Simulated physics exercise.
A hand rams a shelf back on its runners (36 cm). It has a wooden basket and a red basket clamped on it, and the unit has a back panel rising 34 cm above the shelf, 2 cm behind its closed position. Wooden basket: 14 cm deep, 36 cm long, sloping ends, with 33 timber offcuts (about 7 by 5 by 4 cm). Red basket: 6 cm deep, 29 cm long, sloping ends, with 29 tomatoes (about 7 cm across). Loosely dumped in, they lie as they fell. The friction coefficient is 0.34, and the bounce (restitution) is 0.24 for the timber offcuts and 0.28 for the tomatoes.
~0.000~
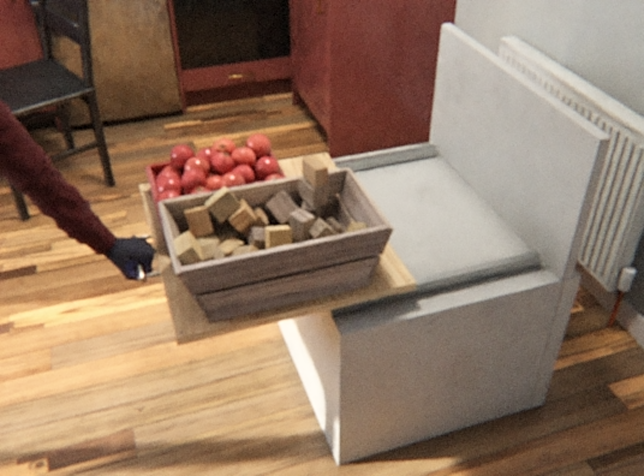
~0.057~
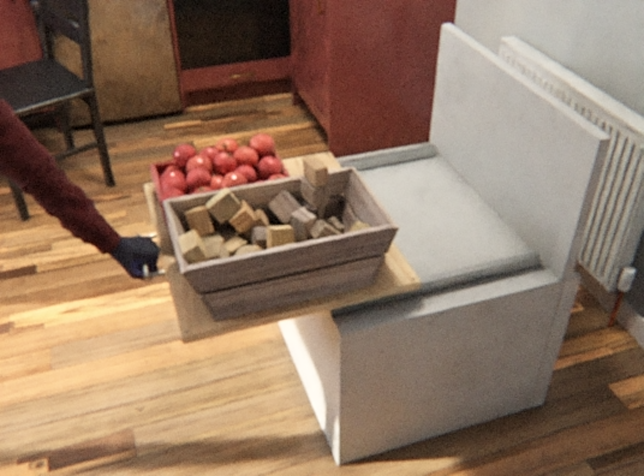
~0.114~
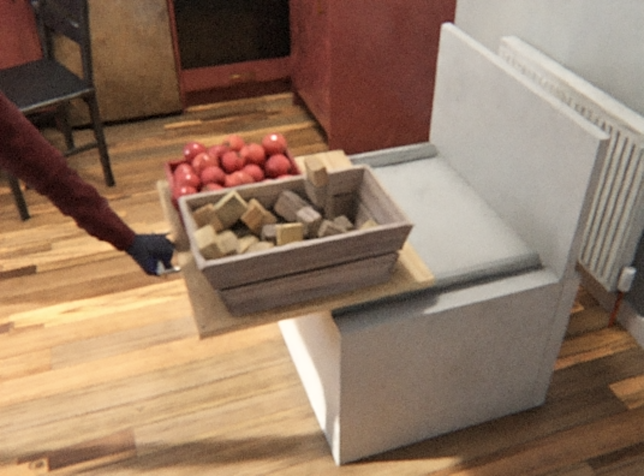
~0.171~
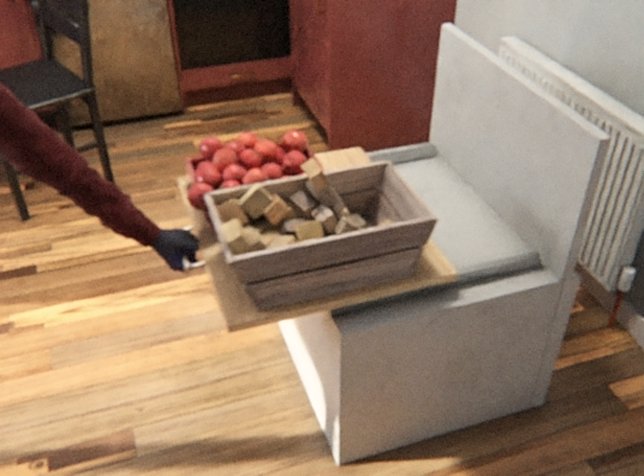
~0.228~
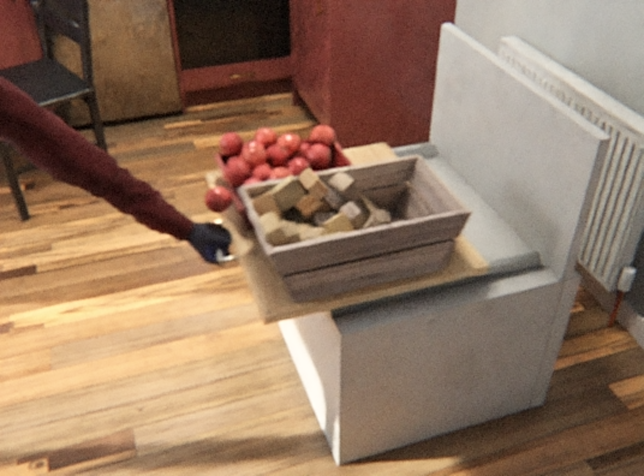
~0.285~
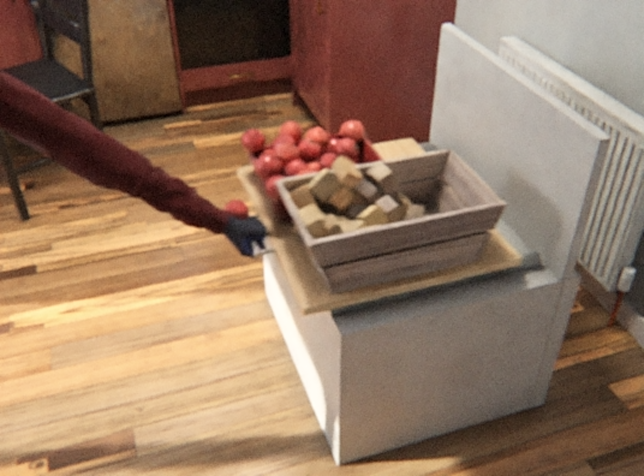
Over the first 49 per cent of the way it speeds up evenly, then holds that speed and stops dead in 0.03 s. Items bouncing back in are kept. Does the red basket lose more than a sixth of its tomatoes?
Yes.
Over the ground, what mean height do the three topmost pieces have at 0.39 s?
Around 72 cm high.
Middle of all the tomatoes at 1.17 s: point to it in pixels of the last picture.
Centre approx. (363, 165).
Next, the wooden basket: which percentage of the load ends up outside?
About 5 percent for the wooden basket.
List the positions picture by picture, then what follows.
In the first frame (places track the rim corner closest to us here, unless another is named), red basket (by its farthest rim corner) (265, 146); wooden basket (181, 269); 0 cm pushed; all still inside.
In the second frame, red basket (269, 146); wooden basket (187, 268); 1 cm pushed.
In the third frame, red basket (282, 144); wooden basket (205, 264); 5 cm pushed.
In the fourth frame, red basket (301, 140); wooden basket (234, 258); 11 cm pushed.
In the fifth frame, red basket (329, 136); wooden basket (273, 250); 20 cm pushed; 1 out, the lowest tomato at (218, 200).
In the sixth frame, red basket (358, 131); wooden basket (314, 242); 29 cm pushed; 1 out, the lowest tomato at (236, 213).
After 0.31 s, end of travel.
After 0.39 s, the wooden basket has all 33 and the red basket is down by 2 of 29.
After 0.51 s, the wooden basket has all 33 and the red basket is down by 5 of 29.
After 0.73 s, the wooden basket is down by 1 of 33 and the red basket is down by 7 of 29.
Outcome (at 1.17 s), the wooden basket is down by 1 of 33 and the red basket is down by 8 of 29. Asked share, 8 of 29, 28 per cent.
